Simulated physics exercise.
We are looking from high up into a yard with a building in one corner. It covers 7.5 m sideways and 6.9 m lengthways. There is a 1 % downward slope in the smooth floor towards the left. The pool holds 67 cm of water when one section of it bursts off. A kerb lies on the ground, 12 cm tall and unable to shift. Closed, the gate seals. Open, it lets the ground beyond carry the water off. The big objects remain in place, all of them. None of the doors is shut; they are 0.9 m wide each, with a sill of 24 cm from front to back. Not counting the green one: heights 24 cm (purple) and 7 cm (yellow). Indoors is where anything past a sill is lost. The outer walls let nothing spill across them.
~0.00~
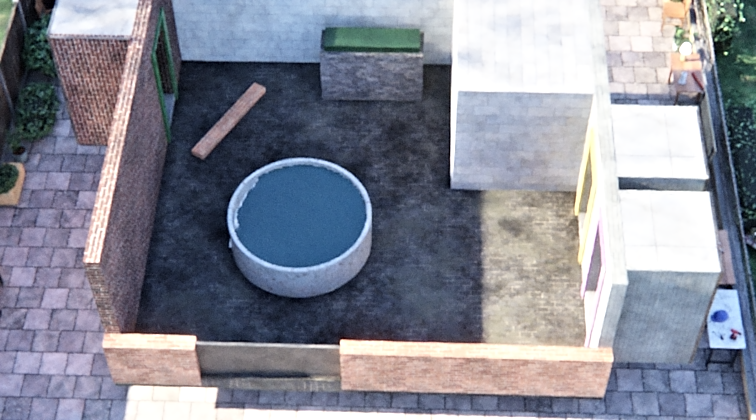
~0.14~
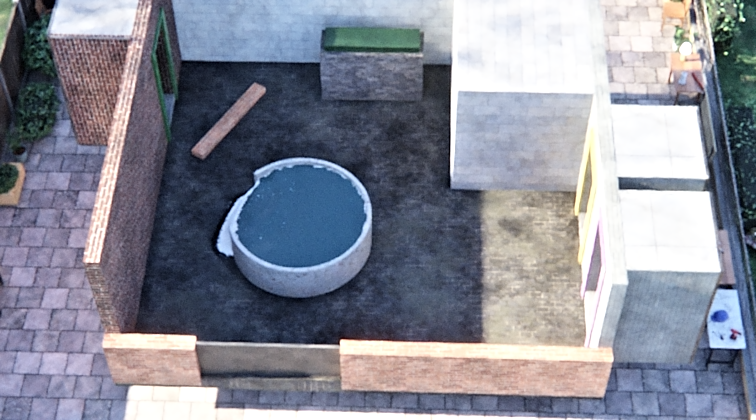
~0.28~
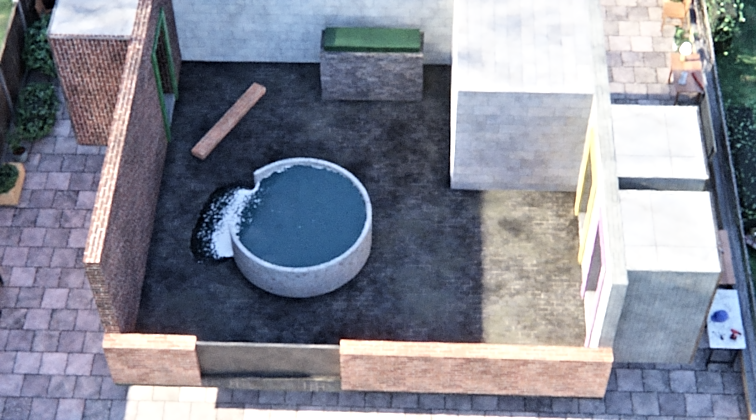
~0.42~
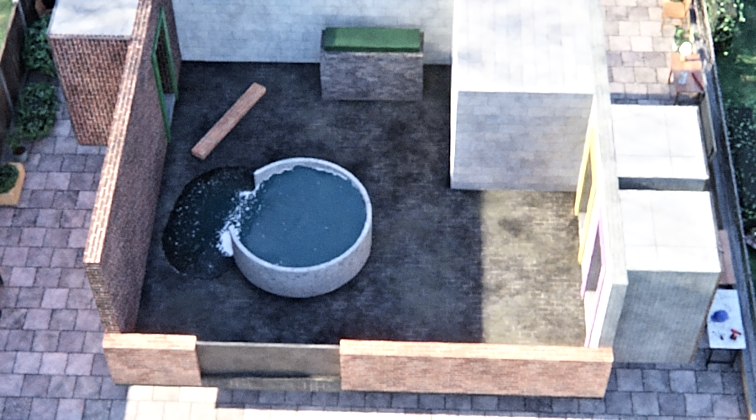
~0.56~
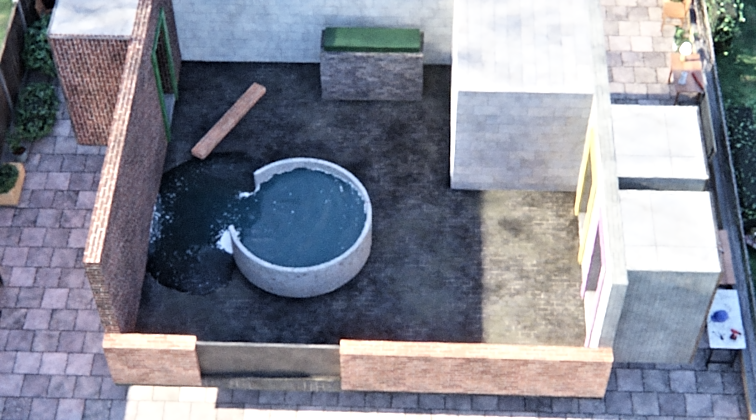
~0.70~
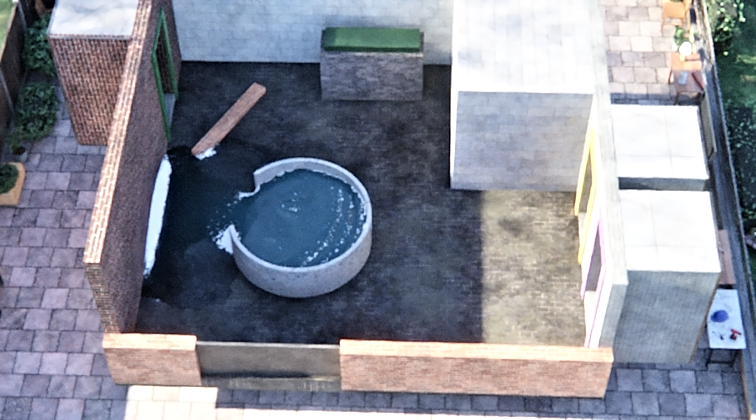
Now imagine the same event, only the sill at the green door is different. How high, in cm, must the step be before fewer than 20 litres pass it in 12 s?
About 12.5 cm.
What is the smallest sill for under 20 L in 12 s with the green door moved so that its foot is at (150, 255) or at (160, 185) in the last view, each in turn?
You'd want about 30 cm there first, then about 32 cm.
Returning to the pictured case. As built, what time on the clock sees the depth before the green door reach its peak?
That happens close to 2.4 s on the clock.
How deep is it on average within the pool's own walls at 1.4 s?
Averaged depth comes out at about 45 cm.
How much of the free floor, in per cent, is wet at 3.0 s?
Wet share: Near 40 %.
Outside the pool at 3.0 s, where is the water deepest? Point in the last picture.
At about pixel (182, 69).
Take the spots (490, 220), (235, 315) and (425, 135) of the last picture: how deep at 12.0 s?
Depth: About 4, 5, 6 cm.
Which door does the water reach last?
The yellow door comes last.
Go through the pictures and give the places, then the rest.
In the first picture, still water, 67 cm deep, in the pool at (300, 216); the green door at (165, 81) is dry.
In the second picture, the gap is at (239, 217), the front 0.3 m out at a hidden place; the back of the pool holds 67 cm.
In the third picture, the gap is at (239, 218), the front 0.7 m out at (216, 195); the back of the pool holds 67 cm.
In the fourth picture, the gap is at (239, 218), the front 1.2 m out at (191, 187); the back of the pool holds 67 cm.
In the fifth picture, the front is at (161, 184), 1.7 m from the gap at (239, 218); 4.1 m2 of floor is wet, 64 cm left at the back.
In the sixth picture, the gap is at (239, 218), the front 2.1 m out at (167, 153); the back of the pool holds 58 cm; 0.9 m in a straight line remain to the green door at (165, 81).
After 1.4 s water covers 15 % of the floor, deepest (44 cm) near (154, 223); 11 cm at the green door, 0 litres in over its 17 cm sill.
After 3.0 s water covers 40 % of the floor, deepest (34 cm) near (182, 69); 14 cm at the green door, 1 litre in over its 17 cm sill.
After 12.0 s water covers 100 % of the floor, deepest (12 cm) near (428, 305); 10 cm at the green door, 2 litres in over its 17 cm sill.
At the green door as built, the water arrived by 1.0 s and peaked near 17 cm at 2.4 s.
Run again over the same 12 s with other heights there, 40 litres in over 10.5 cm, 8 litres over 14.5 cm. The limit of 20 litres is kept from about 12.5 cm up.
